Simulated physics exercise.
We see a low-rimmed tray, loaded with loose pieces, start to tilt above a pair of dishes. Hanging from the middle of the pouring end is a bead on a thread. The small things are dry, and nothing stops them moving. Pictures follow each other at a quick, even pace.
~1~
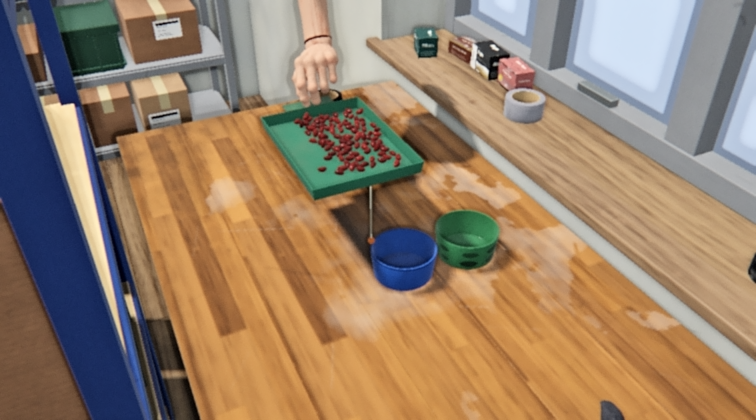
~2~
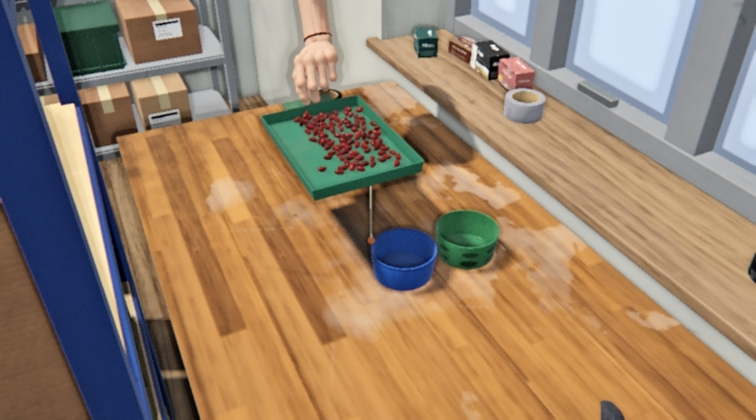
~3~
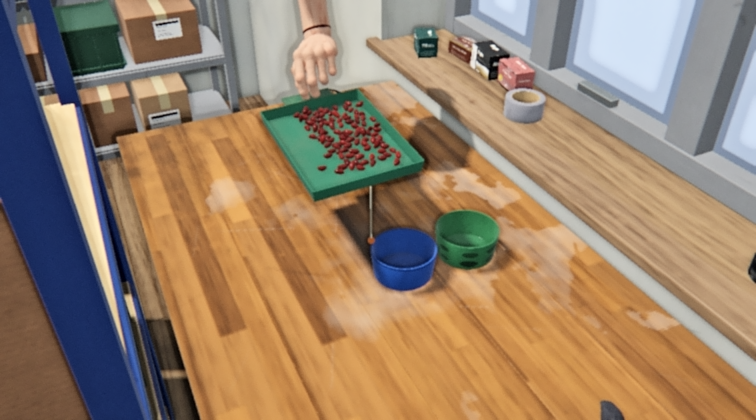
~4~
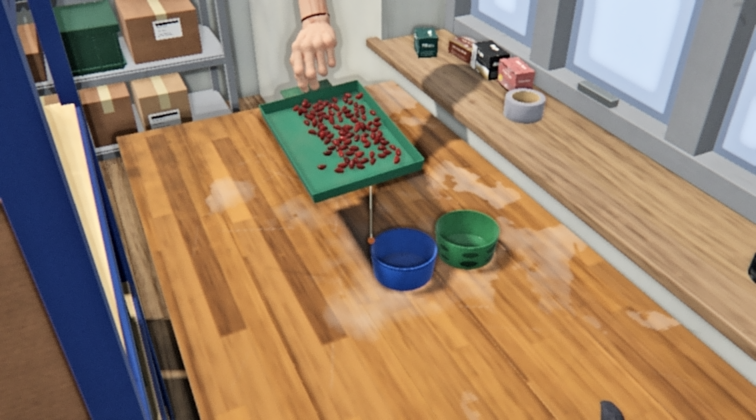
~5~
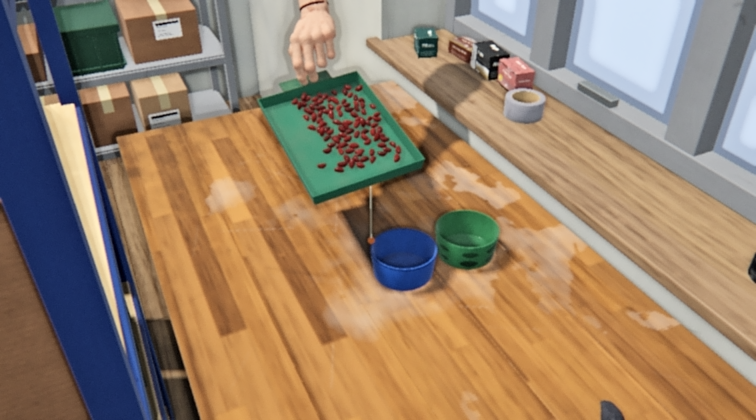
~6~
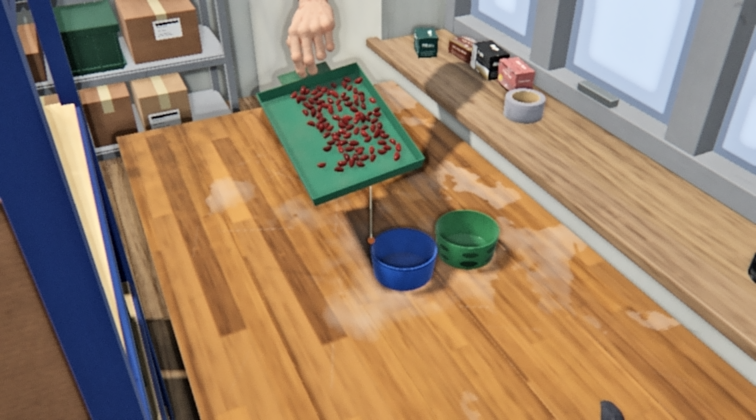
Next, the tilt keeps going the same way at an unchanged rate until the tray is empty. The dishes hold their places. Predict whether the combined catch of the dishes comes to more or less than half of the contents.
The combined catch is less than half.
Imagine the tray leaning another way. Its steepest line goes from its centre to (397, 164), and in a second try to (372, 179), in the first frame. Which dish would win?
Well, the one to the left comes out on top first, then the one to the left.
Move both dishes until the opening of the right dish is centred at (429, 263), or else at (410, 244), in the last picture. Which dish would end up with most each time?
For the two places in order: The leftward one, the leftward one.
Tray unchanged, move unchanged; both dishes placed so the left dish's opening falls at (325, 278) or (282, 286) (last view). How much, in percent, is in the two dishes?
First try: Roughly 90 per cent; second try: Roughly 70 per cent.
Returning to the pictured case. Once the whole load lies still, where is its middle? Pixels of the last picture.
Last view, resting centre - approx. (335, 297).
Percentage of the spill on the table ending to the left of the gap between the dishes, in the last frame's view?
Near 100 per cent.
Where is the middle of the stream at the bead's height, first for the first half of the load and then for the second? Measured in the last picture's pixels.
(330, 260) for the early half, (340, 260) for the late half.
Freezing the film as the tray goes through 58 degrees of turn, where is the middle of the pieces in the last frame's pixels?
The middle of the load sits near (333, 166).
Just after the last frame, tray tipped steeply; every one on the tray.
A moment on, tray tipped right over; the larger part on the tray; about a tenth outside both; just a few in the air.
Further on, tray tipped past a quarter turn; every one outside both.
When it is over, tray tipped past a quarter turn; not one in the left dish; not one in the right dish; every one outside both.
